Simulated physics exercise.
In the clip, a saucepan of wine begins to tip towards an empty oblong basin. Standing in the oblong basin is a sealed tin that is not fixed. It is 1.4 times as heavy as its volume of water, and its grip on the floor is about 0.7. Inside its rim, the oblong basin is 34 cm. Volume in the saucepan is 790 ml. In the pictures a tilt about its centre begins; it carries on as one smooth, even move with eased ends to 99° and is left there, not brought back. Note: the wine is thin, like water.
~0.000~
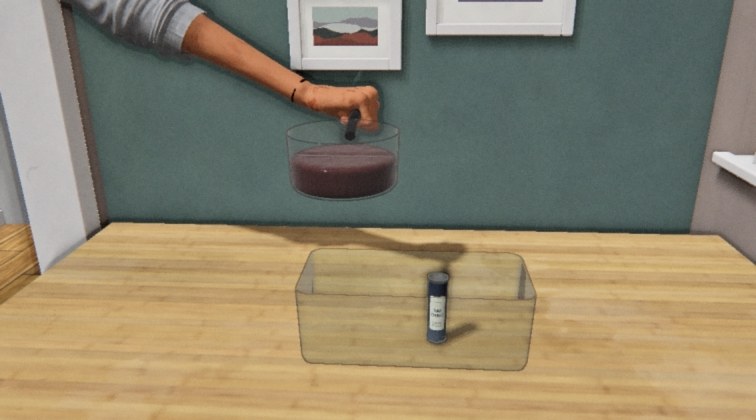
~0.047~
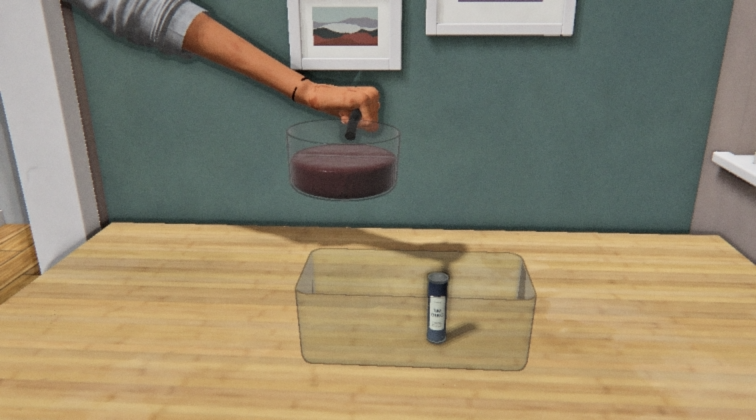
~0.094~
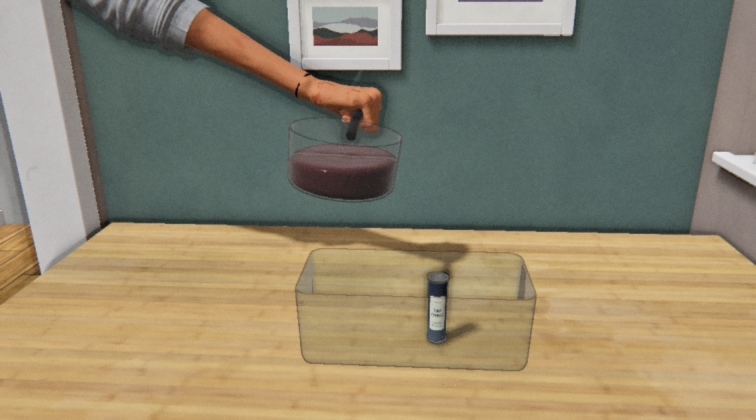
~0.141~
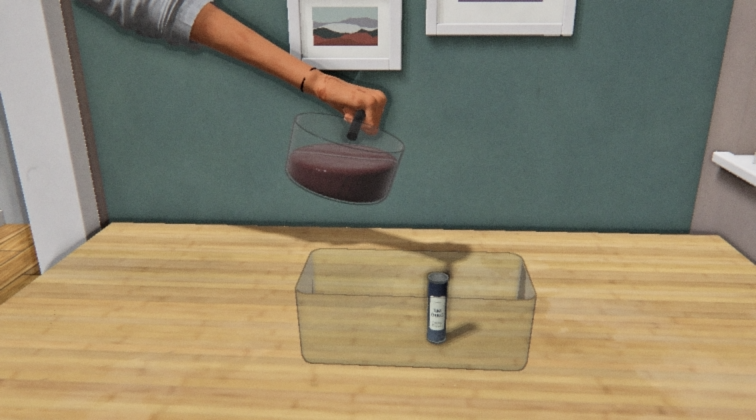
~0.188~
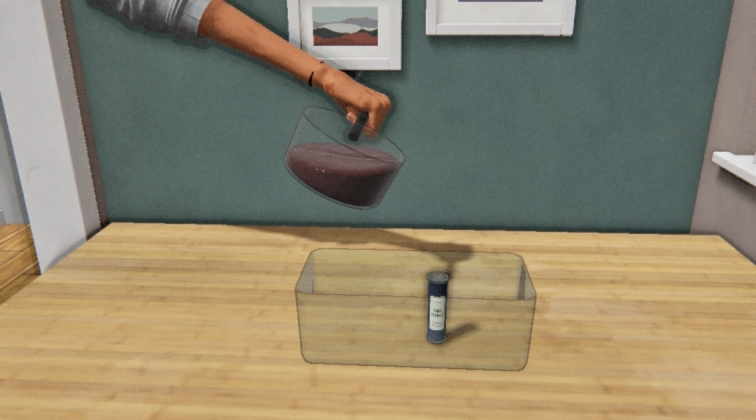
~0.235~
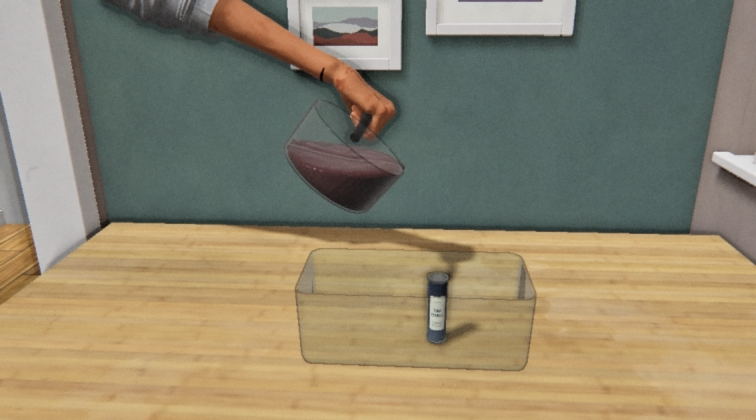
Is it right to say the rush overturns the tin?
I reckon it can't hold on.
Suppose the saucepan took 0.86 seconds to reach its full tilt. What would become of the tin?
With that tilt, the tin stays on its base.
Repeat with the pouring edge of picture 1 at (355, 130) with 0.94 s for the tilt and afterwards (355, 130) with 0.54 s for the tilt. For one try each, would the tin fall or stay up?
In the first try it remains standing; in the second it remains standing.
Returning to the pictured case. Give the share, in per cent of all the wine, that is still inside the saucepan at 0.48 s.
Still held: Roughly 30 % of the total.
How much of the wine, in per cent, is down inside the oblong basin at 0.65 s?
80 %, more or less.
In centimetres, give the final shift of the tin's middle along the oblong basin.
All told, the tin's centre has moved close to 7.5 cm.
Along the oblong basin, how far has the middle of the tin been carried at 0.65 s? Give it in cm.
Around 1 cm.
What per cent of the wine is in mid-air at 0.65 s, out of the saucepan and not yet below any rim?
Roughly 10 %.
After 0.48 s the tilt is 96° and 30 per cent is still to pour; the tin stands where it began.
After 0.65 s the tilt is 99° and 11 per cent is still to pour; the tin stands 1 cm from where it began.
After 0.84 s the tilt is 99° and 3 per cent is still to pour; the tin leans 12°.
After 1.04 s the tilt is 99° and 1 per cent is still to pour; the tin leans 25°.
In the end the tin lies on its side.
